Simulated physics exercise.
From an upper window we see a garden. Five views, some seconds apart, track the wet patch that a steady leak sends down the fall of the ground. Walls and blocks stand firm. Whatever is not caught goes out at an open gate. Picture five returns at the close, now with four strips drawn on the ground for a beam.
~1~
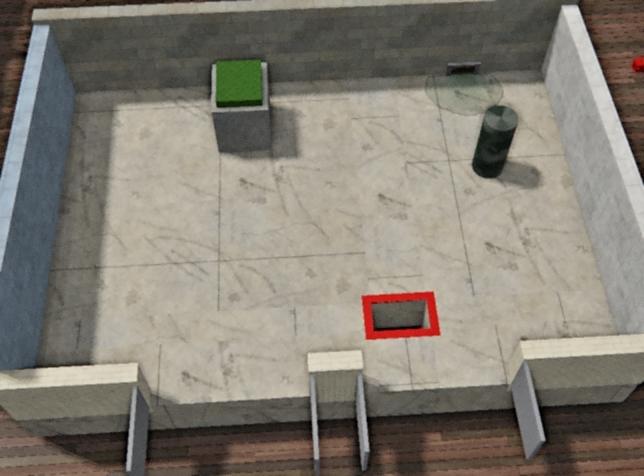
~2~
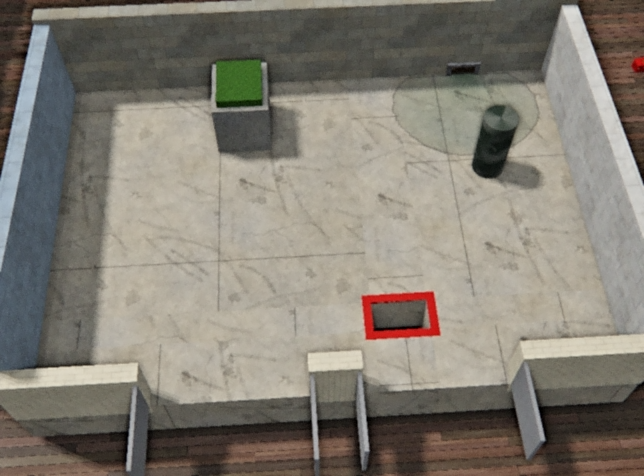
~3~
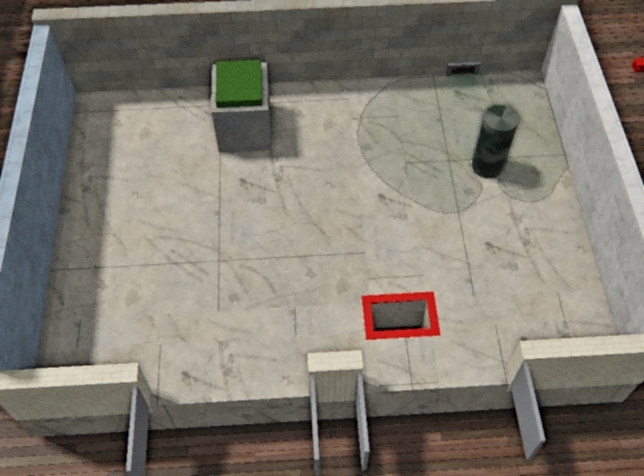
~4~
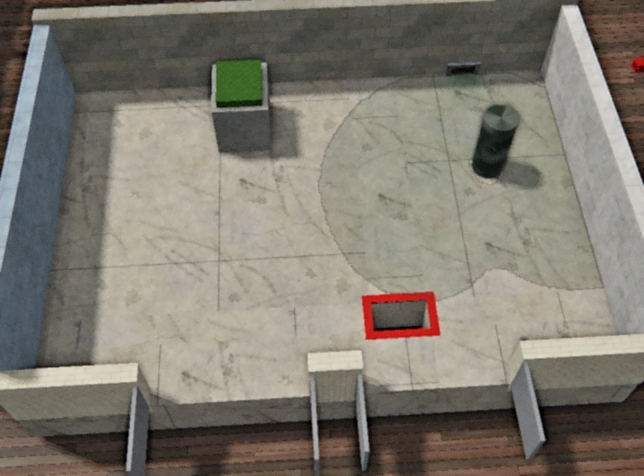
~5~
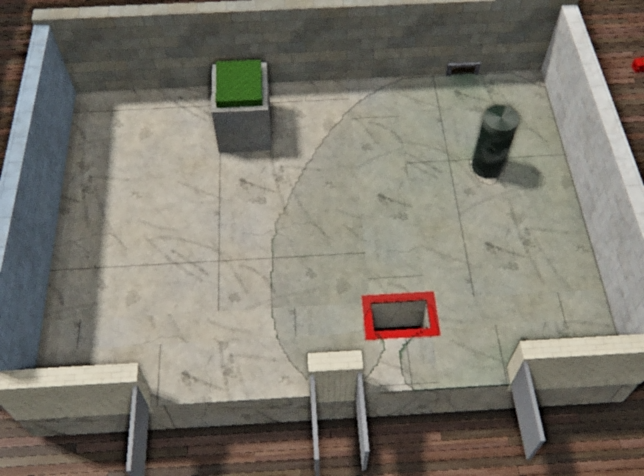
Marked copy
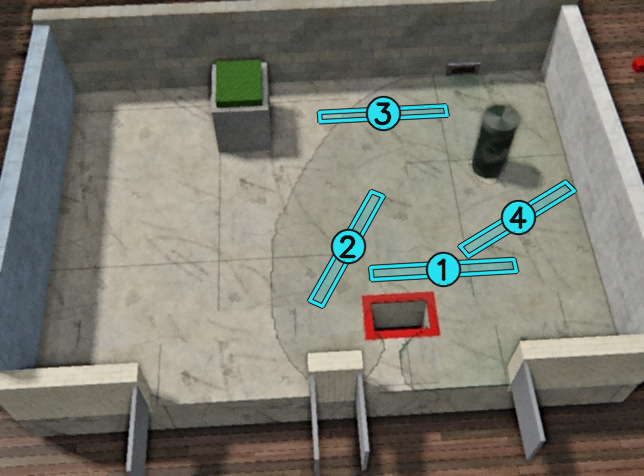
Water spreads from the back wall past a dark post and around the red-edged pit.
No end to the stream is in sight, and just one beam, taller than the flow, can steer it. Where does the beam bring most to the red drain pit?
Take 4.
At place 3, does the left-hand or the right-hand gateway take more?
The right one.
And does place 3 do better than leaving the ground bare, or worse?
It is worse.
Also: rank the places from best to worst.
Best to worst: 4, 2, 3, 1.
On the marked copy, 1 from (371, 273) to (515, 265); 2 from (316, 303) to (377, 193); 3 from (319, 116) to (446, 110); 4 from (464, 251) to (569, 186).
Choosing 1, about 3 % of the stream goes into the red drain pit, about 95 % out by the gates.
Choosing 2, about 25 % of the stream goes into the red drain pit, about 73 % out by the gates.
Choosing 3, about 18 % of the stream goes into the red drain pit, about 76 % out by the gates.
Choosing 4, about 46 % of the stream goes into the red drain pit, about 51 % out by the gates.
